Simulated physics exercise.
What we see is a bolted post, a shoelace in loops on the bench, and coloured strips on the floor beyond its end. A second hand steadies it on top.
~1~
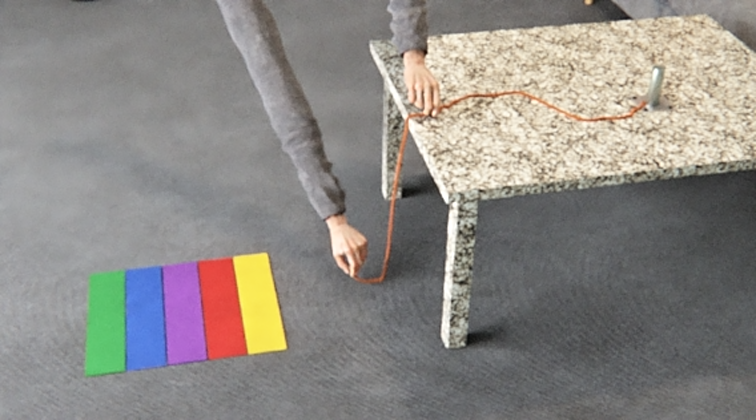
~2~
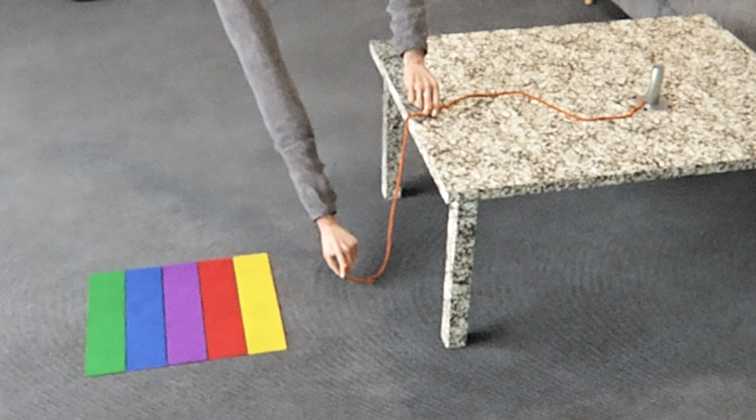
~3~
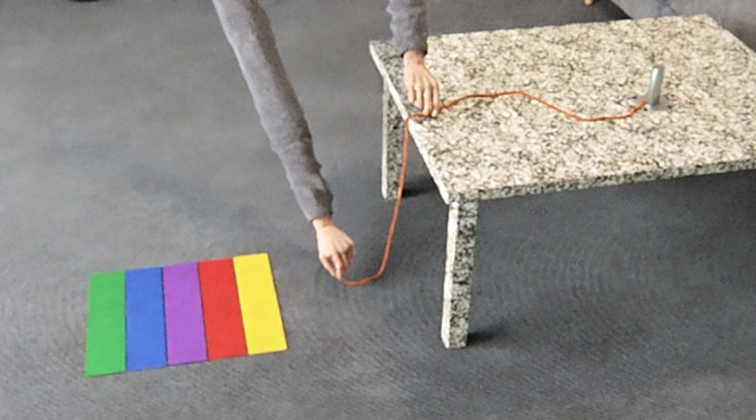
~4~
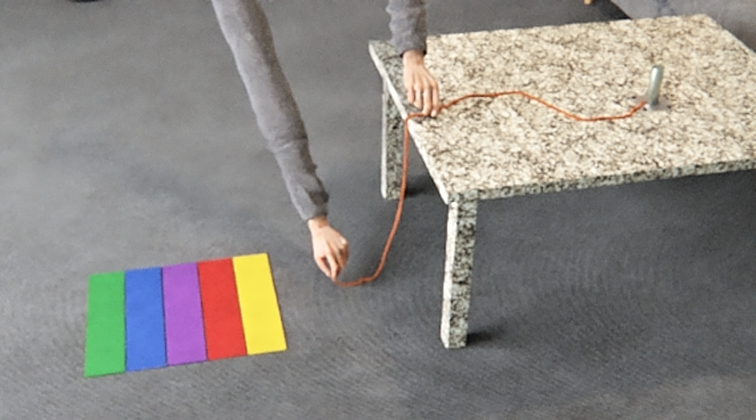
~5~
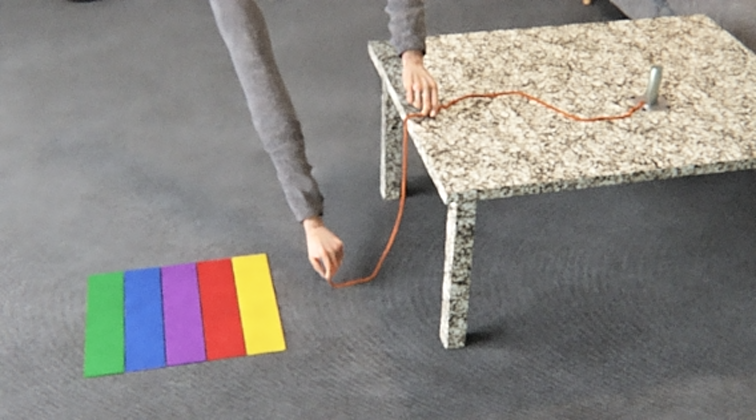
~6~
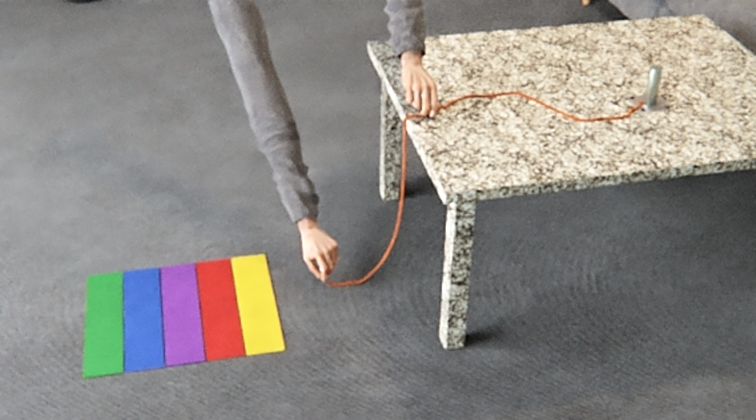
The footage shows one hand resting at the edge of a speckled table where an orange cord lies in curves, while another hand holds the cord's hanging end near the floor and shifts it slightly left toward coloured strips.
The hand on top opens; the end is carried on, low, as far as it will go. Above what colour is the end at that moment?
The end stops over the blue strip.
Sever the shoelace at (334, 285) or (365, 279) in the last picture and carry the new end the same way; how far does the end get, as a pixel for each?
The places are (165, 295) and (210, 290).
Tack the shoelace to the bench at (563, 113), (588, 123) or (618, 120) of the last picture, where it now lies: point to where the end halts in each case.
Near (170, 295), (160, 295) and (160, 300).
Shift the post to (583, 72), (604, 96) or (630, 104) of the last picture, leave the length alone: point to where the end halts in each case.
About (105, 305), (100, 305) and (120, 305).
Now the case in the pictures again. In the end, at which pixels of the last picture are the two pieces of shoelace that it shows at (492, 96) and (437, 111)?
At (451, 114), then (377, 141).
A little later, end near (209, 291); over red.
Next, end near (167, 297); over purple.
When it is tight, end near (142, 300); over blue. It gets as far as the blue strip.
